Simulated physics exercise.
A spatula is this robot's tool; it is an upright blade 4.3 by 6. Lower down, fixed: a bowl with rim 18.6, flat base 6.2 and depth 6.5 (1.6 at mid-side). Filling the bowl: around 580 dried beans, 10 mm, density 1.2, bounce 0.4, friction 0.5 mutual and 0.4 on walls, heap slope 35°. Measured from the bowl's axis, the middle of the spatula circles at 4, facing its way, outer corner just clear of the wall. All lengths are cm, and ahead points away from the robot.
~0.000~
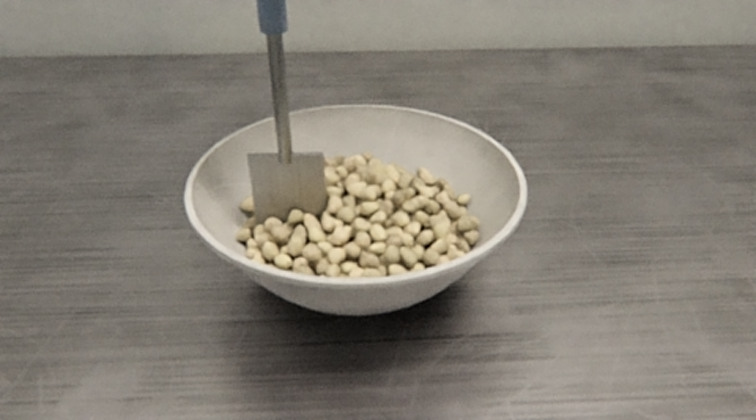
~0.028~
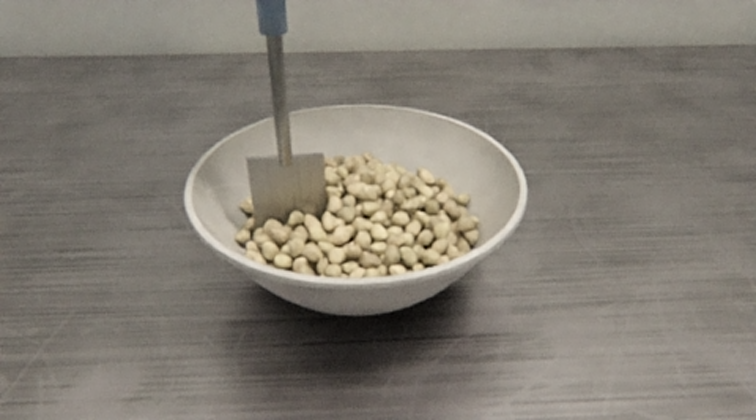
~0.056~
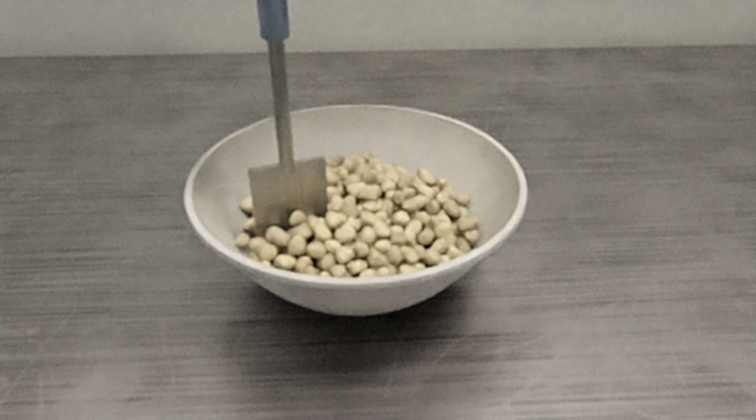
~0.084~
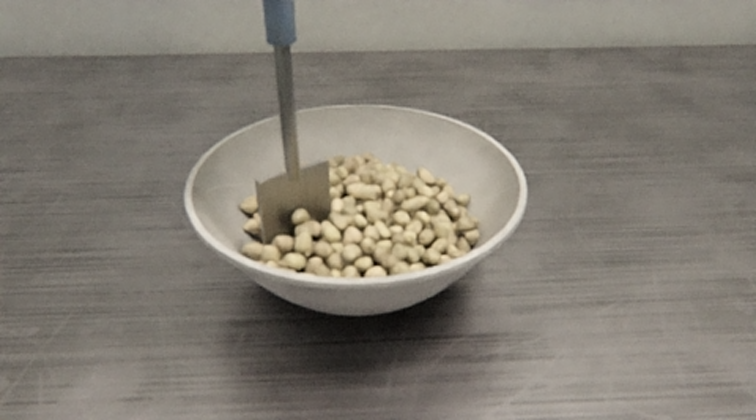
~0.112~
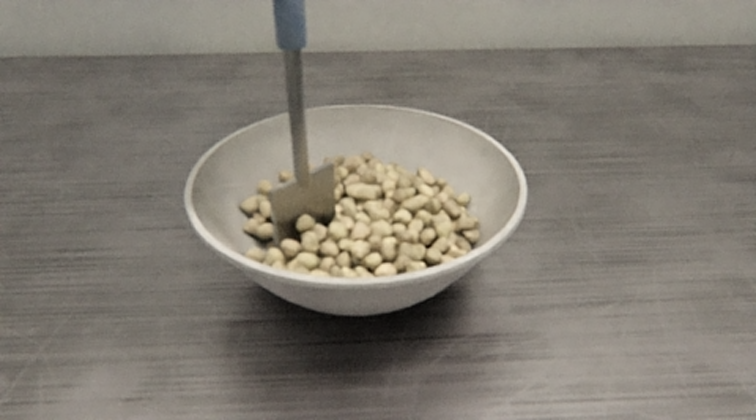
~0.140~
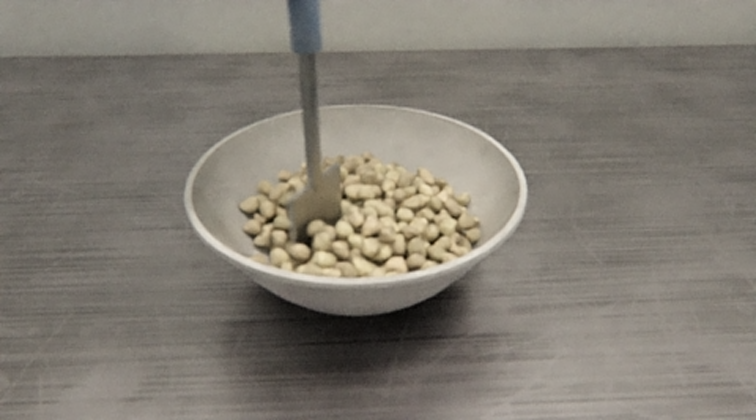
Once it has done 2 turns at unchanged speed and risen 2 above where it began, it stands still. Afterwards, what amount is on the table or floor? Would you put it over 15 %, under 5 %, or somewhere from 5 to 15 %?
I would put it from 5 to 15 %.
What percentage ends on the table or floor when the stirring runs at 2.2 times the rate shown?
Estimated share: Close to 35 per cent.
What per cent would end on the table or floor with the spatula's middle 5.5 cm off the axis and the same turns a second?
Then about 0 %.
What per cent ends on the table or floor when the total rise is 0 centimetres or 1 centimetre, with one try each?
Roughly 20 percent, then roughly 15 percent.
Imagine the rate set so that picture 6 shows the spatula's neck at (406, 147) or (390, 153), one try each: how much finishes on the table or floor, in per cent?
About 35 % for one try and about 35 % for the other, in order.
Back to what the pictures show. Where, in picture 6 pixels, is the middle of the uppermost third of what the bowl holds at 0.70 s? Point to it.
Near (274, 180).
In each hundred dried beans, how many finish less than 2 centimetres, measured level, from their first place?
15 %.
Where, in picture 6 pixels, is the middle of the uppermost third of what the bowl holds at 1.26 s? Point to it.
Estimated centre: (385, 195).
After 0.70 s, 318° round, highest piece 9 above the table; 553 in the bowl, 22 on the table or floor, 4 in flight or on the tool.
After 1.26 s, 220° round, highest piece 7 above the table; 535 in the bowl, 43 on the table or floor, 1 in flight or on the tool.
After 1.74 s, 0° round, highest piece 7 above the table; 535 in the bowl, 44 on the table or floor.
After 2.44 s, 0° round, highest piece 7 above the table; 535 in the bowl, 44 on the table or floor.
At rest, 535 in the bowl, 44 on the table or floor. That is 8 % on the table or floor.
